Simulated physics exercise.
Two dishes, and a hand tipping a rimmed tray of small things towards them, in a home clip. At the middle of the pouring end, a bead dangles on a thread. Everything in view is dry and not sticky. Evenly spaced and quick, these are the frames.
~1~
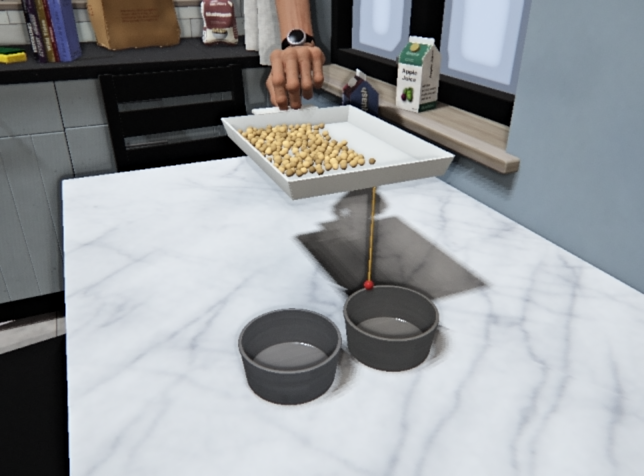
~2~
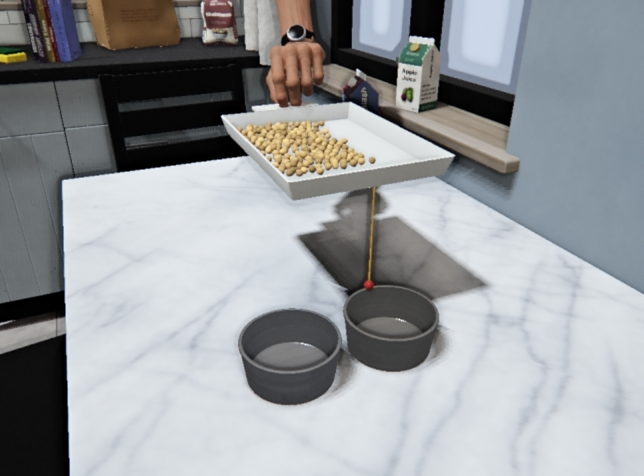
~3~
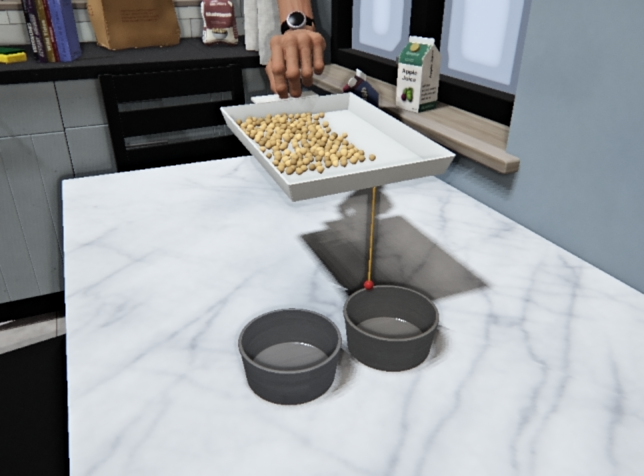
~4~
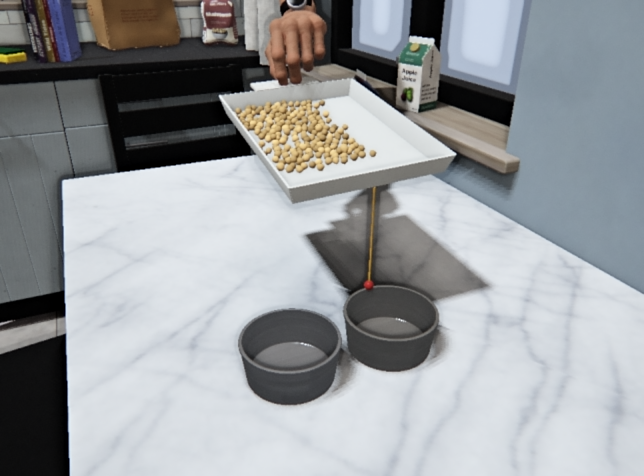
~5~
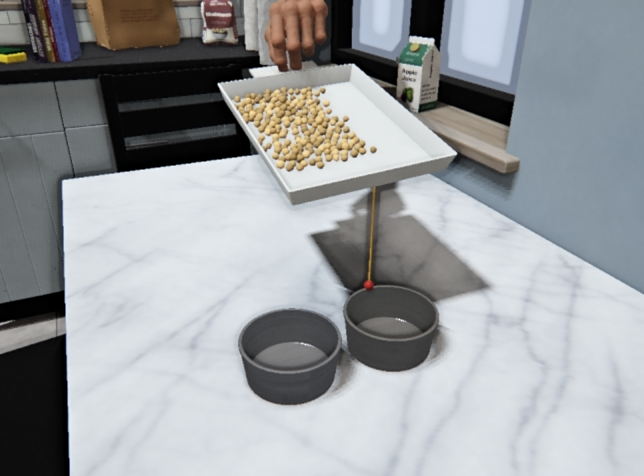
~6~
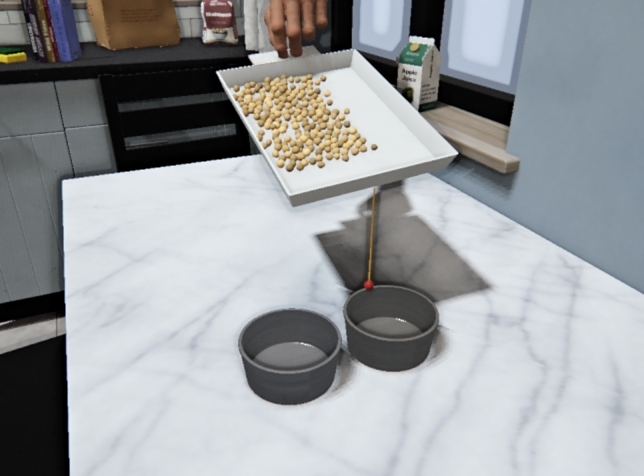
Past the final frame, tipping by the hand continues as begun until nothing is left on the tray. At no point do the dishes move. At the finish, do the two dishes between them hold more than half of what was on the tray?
Yes.
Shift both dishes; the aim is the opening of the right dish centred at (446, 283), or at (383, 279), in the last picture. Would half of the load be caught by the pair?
For the two tries in order: Not as much as half, not as much as half.
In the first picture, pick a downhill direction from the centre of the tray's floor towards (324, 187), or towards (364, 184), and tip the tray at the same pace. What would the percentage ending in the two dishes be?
Respectively 90 % and 60 %.
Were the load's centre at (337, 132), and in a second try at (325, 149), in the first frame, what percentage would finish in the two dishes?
It would be roughly 80 per cent for the first and roughly 70 per cent for the second.
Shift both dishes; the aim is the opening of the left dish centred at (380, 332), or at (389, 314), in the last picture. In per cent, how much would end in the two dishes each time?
About 40 and 20 per cent respectively.
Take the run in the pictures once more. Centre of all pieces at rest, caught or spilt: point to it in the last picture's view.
Last view, resting centre - approx. (306, 366).
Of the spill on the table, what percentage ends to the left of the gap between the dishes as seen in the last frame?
Roughly 30 percent.
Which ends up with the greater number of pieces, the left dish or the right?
In the end, the left-side dish gets more.
Soon after the last picture, tray tipped steeply; nearly all on the tray; a stray few in the left dish; a small part in the air.
A little later, tray tipped past a quarter turn; about a quarter on the tray; about a third in the left dish; a small part in the right dish; a stray few outside both; about a third in the air.
Later still, tray tipped past a quarter turn; about two thirds in the left dish; about a quarter in the right dish; a small part outside both.
At rest, tray tipped past a quarter turn; about two thirds in the left dish; about a quarter in the right dish; a small part outside both.
